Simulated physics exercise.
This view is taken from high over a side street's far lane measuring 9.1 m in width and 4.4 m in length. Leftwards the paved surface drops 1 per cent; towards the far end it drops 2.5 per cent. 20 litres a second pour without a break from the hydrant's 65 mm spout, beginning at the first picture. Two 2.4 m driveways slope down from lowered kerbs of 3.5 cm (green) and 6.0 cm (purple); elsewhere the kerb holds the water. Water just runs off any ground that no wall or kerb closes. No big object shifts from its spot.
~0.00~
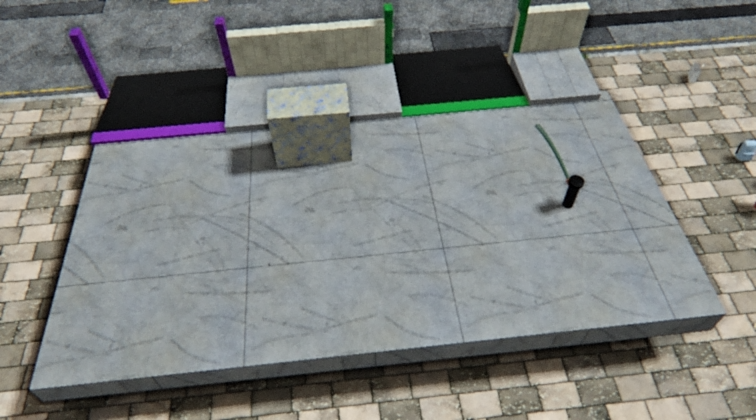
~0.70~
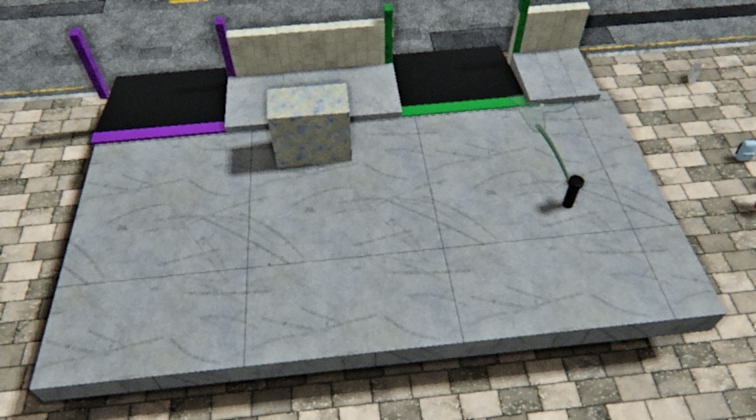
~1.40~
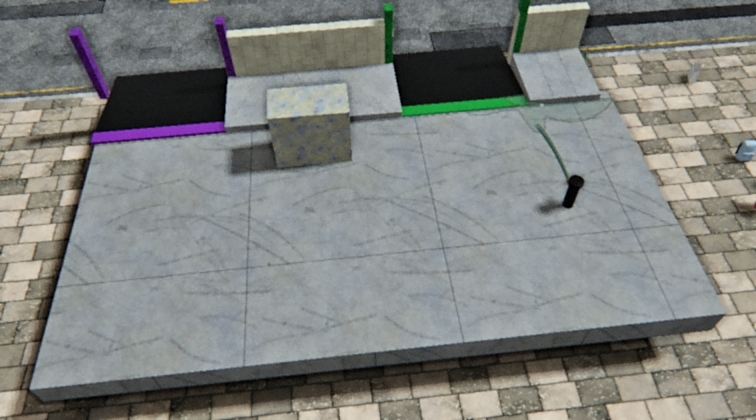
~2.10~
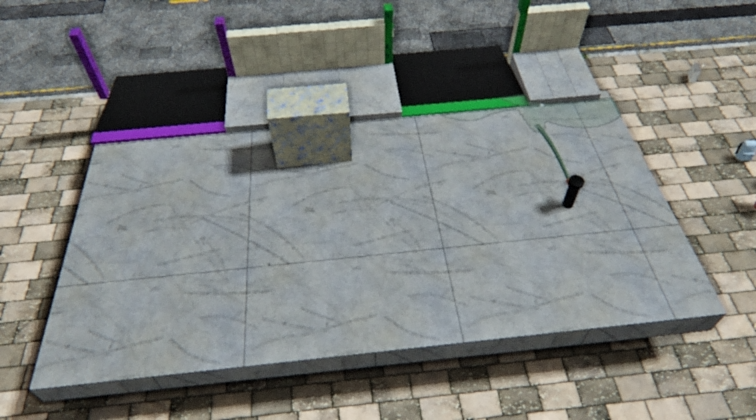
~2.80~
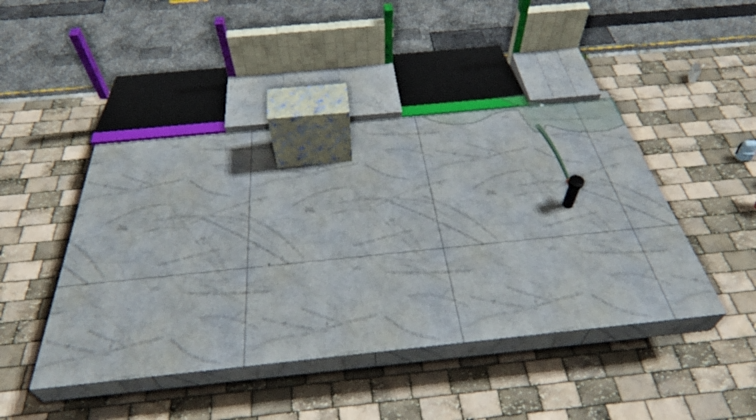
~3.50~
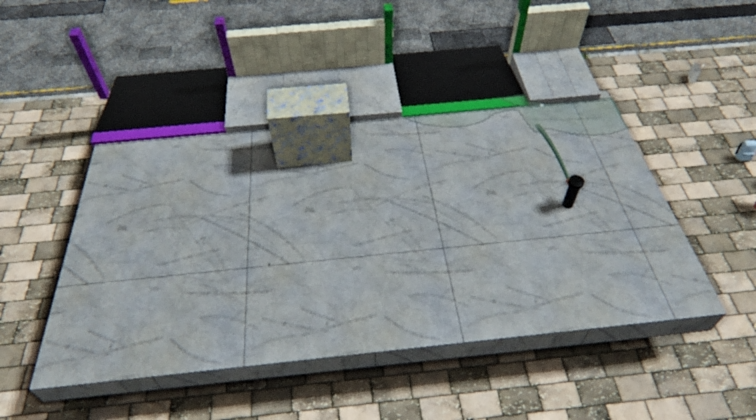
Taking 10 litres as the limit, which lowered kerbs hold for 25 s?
Green drive: More than that, purple drive: Less than that.
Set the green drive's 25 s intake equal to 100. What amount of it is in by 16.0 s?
By that time around 65 per cent is in.
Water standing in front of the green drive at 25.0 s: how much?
0.8 cm.
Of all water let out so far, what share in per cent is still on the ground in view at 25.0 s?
Roughly 12 percent of it is still there.
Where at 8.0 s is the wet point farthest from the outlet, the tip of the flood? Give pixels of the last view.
Near pixel (318, 127).
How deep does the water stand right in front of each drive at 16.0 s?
In centimetres, green: 0.8; purple: 0.4.
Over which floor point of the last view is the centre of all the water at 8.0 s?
Roughly (506, 118) in the last view.
After 5.0 s water covers 5 % of the floor and is deepest (5 cm) near (540, 107); green drive 0.71 cm at the lowered kerb, 52 L in, purple drive not reached.
After 8.0 s water covers 5 % of the floor and is deepest (5 cm) near (530, 108); green drive 0.79 cm at the lowered kerb, 87 L in, purple drive not reached.
After 12.0 s water covers 5 % of the floor and is deepest (5 cm) near (530, 108); green drive 0.81 cm at the lowered kerb, 134 L in, purple drive not reached.
After 16.0 s water covers 10 % of the floor and is deepest (5 cm) near (530, 108); green drive 0.83 cm at the lowered kerb, 181 L in, purple drive not reached.
After 25.0 s water covers 10 % of the floor and is deepest (5 cm) near (530, 108); green drive 0.84 cm at the lowered kerb, 287 L in, purple drive 1.3 cm at the lowered kerb, 0 L in.
